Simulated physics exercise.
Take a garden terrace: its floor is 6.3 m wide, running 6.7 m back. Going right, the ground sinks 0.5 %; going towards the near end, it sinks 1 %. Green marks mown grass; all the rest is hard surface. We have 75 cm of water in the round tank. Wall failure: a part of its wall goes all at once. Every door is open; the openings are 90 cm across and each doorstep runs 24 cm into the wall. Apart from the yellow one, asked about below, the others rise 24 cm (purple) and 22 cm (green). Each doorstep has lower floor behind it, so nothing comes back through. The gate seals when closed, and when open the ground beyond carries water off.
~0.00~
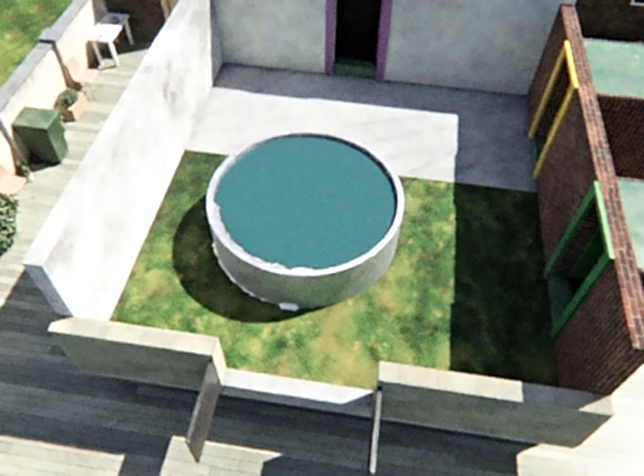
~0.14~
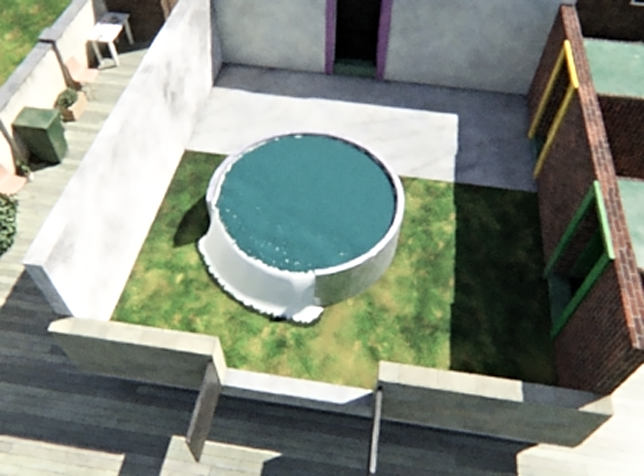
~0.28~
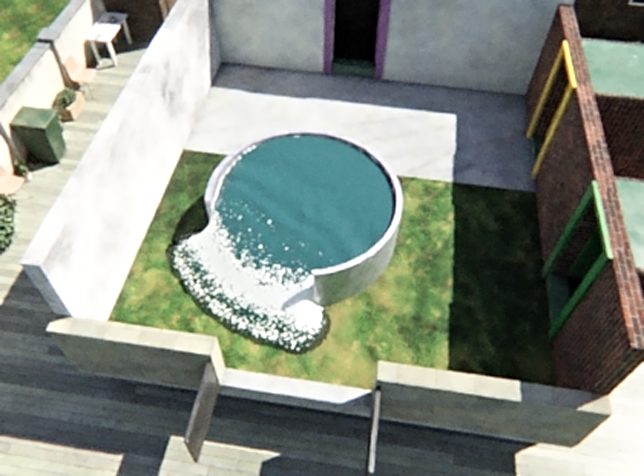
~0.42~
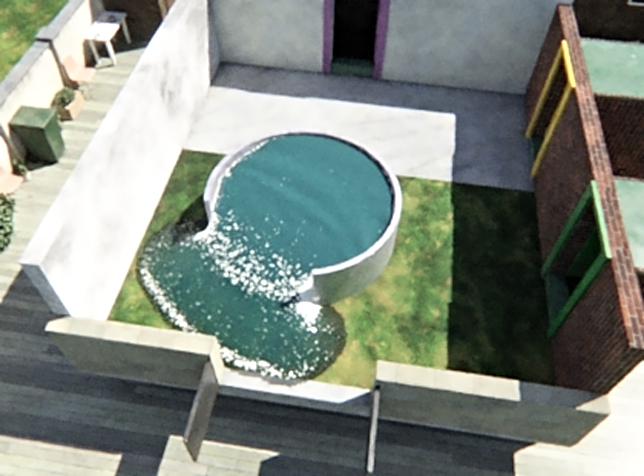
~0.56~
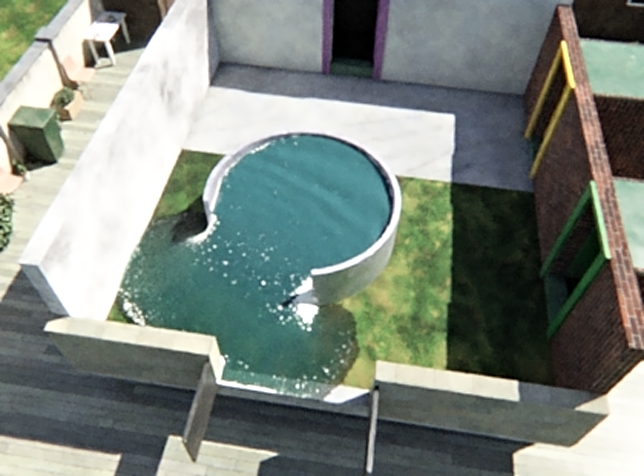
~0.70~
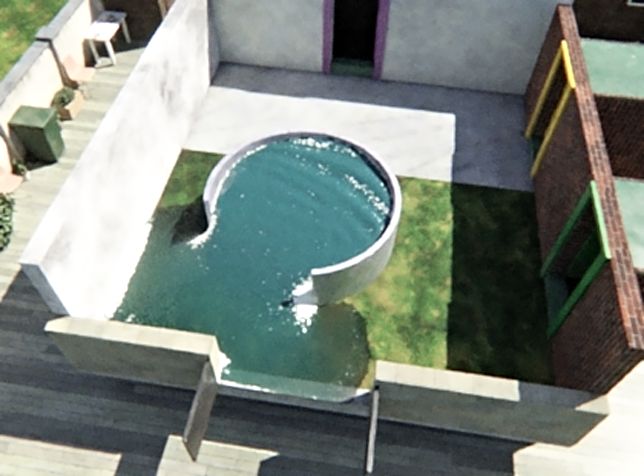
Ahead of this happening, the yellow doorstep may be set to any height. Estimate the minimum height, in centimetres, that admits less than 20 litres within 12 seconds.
Roughly 6 centimetres.
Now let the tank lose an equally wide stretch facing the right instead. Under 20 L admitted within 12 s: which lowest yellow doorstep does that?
Then roughly 15 cm.
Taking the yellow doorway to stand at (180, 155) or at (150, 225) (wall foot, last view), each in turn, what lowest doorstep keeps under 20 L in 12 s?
About 8.0 cm, then about 21 cm.
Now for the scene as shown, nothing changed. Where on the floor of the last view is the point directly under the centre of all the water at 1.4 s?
Look at about (265, 257) in the last view.
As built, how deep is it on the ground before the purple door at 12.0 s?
Some 2.5 cm.
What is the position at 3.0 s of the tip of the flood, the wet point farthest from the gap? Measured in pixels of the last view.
Lab note: Front tip approx. at (198, 111).
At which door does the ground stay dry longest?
It's the yellow door, I'd say.
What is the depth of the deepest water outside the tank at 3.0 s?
I'd put it near 40 cm.
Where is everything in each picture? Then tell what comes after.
In the first frame, the round tank at (306, 198) is whole and still, 75 cm deep; the yellow door at (552, 112) is dry.
In the second frame, the front is at (305, 323), 0.3 m from the gap at (244, 275); 0.5 m2 of floor is wet, 75 cm left at the back.
In the third frame, water pours out at (243, 277) and has run 0.7 m, to (298, 349); about 12 cm deep outside, 75 cm at the back.
In the fourth frame, water pours out at (243, 278) and has run 1.2 m, to (142, 278); about 11 cm deep outside, 75 cm at the back.
In the fifth frame, the gap is at (242, 279), the front 1.6 m out at (117, 296); the back of the round tank holds 73 cm.
In the sixth frame, the gap is at (242, 279), the front 2.0 m out at a hidden place; the back of the round tank holds 67 cm; 4.8 m in a straight line remain to the yellow door at (549, 112).
After 1.4 s water covers 20 % of the floor, deepest (68 cm) near (145, 354); it has not reached the yellow door.
After 3.0 s water covers 30 % of the floor, deepest (40 cm) near (94, 347); it has not reached the yellow door.
After 12.0 s water covers 100 % of the floor, deepest (10 cm) near (546, 416); 7 cm at the yellow door, 0 litres in over its 12 cm doorstep.
At the yellow door as built, the water arrived by 7.1 s and peaked near 10 cm at 7.8 s.
With a doorstep of 5.5 cm, 26 litres would have come in within the 12 s; with 6.5 cm, 16 litres. So under 20 litres takes about 6 cm.
